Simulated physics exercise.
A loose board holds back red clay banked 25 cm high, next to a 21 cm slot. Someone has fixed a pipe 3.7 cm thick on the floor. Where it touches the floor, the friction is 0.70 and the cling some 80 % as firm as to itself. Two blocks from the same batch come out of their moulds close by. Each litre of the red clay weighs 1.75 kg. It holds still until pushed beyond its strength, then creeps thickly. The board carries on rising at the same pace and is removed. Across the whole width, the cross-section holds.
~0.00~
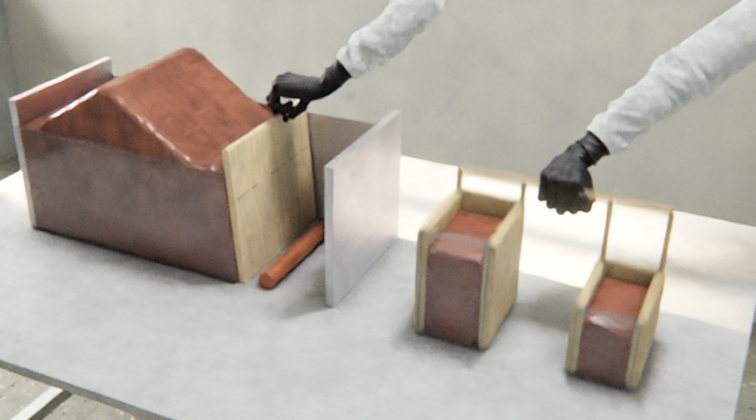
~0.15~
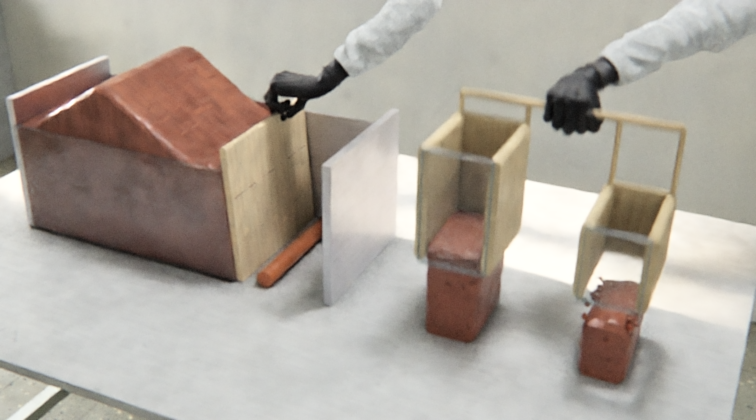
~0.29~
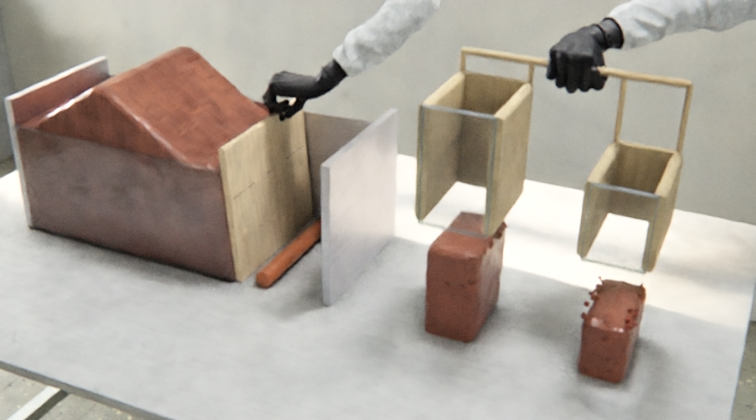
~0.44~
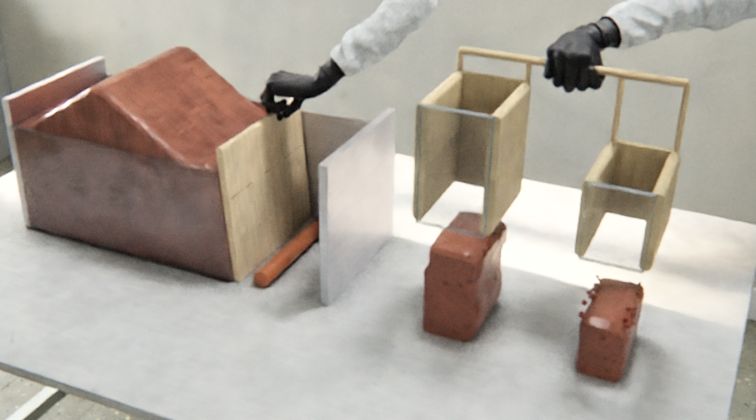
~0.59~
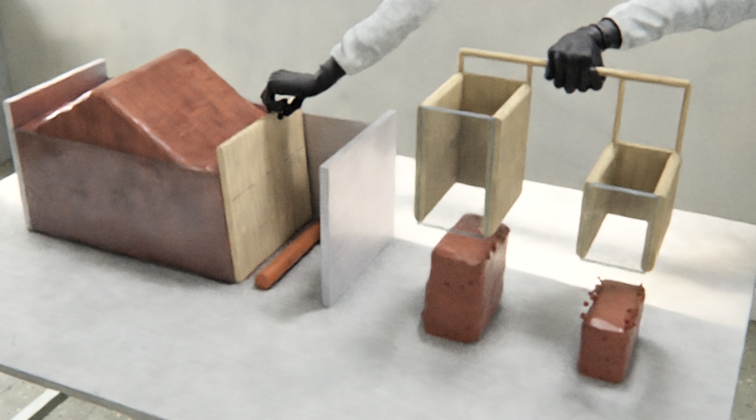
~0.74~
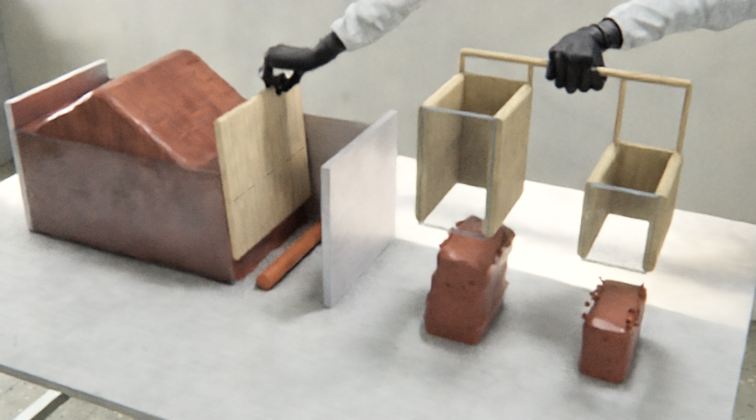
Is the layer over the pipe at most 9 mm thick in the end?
Yes, no more than that.
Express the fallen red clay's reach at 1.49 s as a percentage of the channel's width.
14 in a hundred, more or less.
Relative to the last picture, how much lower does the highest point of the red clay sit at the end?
The gap comes to some 4.0 centimetres.
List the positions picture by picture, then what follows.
In the first picture, top of the board at (223, 171), not yet moved; top of the red clay at (95, 89); blocks stand 19 cm, 12 cm (left to right).
In the second picture, top of the board at (221, 169), not yet moved; top of the red clay at (92, 88); blocks stand 19 cm, 12 cm (left to right).
In the third picture, top of the board at (220, 170), not yet moved; top of the red clay at (91, 88); blocks stand 19 cm, 12 cm (left to right).
In the fourth picture, top of the board at (217, 170), not yet moved; top of the red clay at (88, 88); blocks stand 19 cm, 12 cm (left to right).
In the fifth picture, top of the board at (218, 168), moved 7 mm; top of the red clay at (89, 91); blocks stand 19 cm, 12 cm (left to right).
In the sixth picture, top of the board at (215, 142), moved 6.3 cm; top of the red clay at (90, 92); blocks stand 19 cm, 12 cm (left to right).
After 0.96 s, the face still stands and nothing lies on the pipe.
After 1.23 s, the face still stands and nothing lies on the pipe.
After 1.49 s, the fallen stuff reaches 13 % of the way across and nothing lies on the pipe.
After 1.76 s, the fallen stuff reaches 24 % of the way across and nothing lies on the pipe.
After 1.82 s, at the end, the fallen stuff reaches 24 % of the way across and nothing lies on the pipe.
